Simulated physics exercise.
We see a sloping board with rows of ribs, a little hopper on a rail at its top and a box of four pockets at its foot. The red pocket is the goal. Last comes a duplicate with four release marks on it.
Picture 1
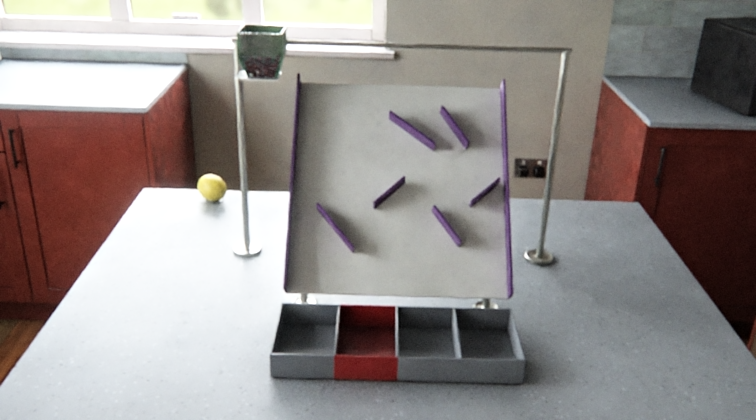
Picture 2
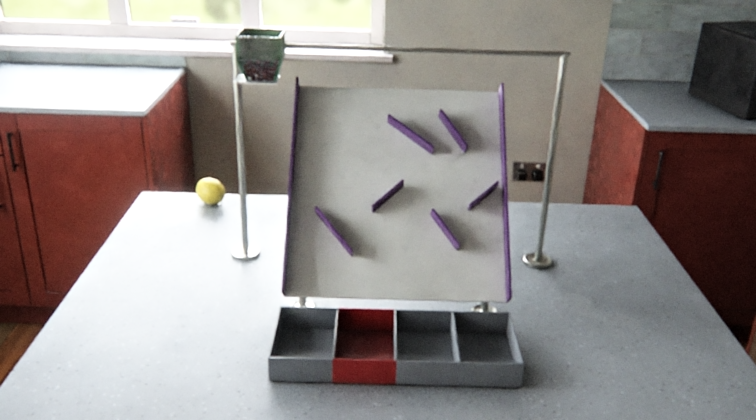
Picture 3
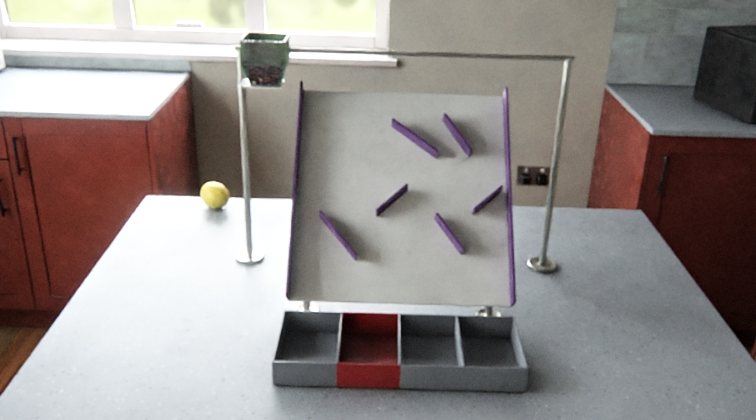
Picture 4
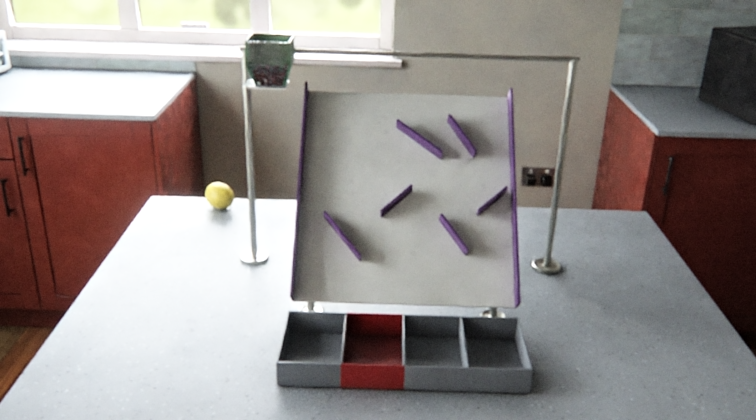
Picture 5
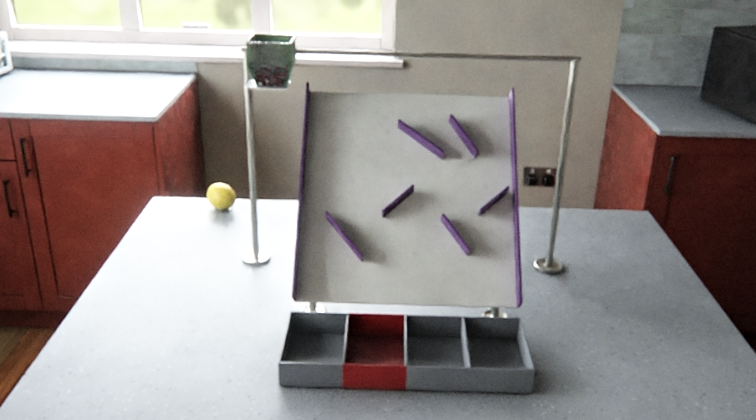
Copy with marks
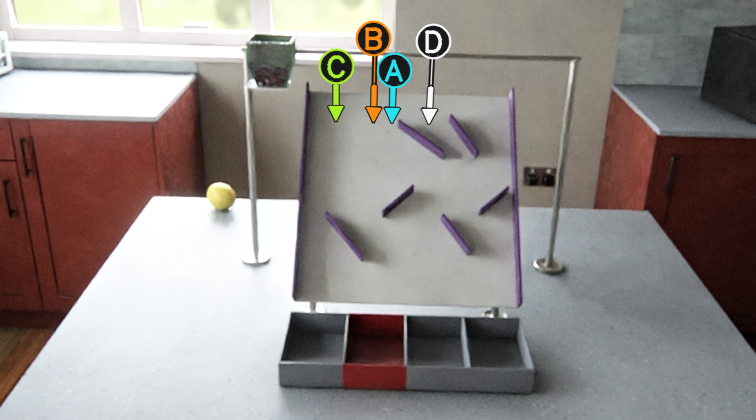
A sloping board with purple ribs stands above a box of pockets, and nothing moves.
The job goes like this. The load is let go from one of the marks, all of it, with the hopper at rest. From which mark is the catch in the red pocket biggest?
The best mark is B.
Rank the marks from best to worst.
B, A, C, D.
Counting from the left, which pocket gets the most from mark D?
It is the fourth one.
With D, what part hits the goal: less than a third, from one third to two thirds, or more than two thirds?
It is less than a third.
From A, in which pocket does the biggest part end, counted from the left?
The second.
On the marked copy, mark A meets the board at (392, 117); mark B meets the board at (373, 116); mark C meets the board at (335, 115); mark D meets the board at (429, 118).
If A is chosen, about two thirds in the red pocket, about a quarter in other pockets, a small part held on the board.
If B is chosen, most in the red pocket, a small part in other pockets.
If C is chosen, about a third in the red pocket, about two thirds in other pockets.
If D is chosen, none in the red pocket, most in other pockets, about a quarter held on the board.
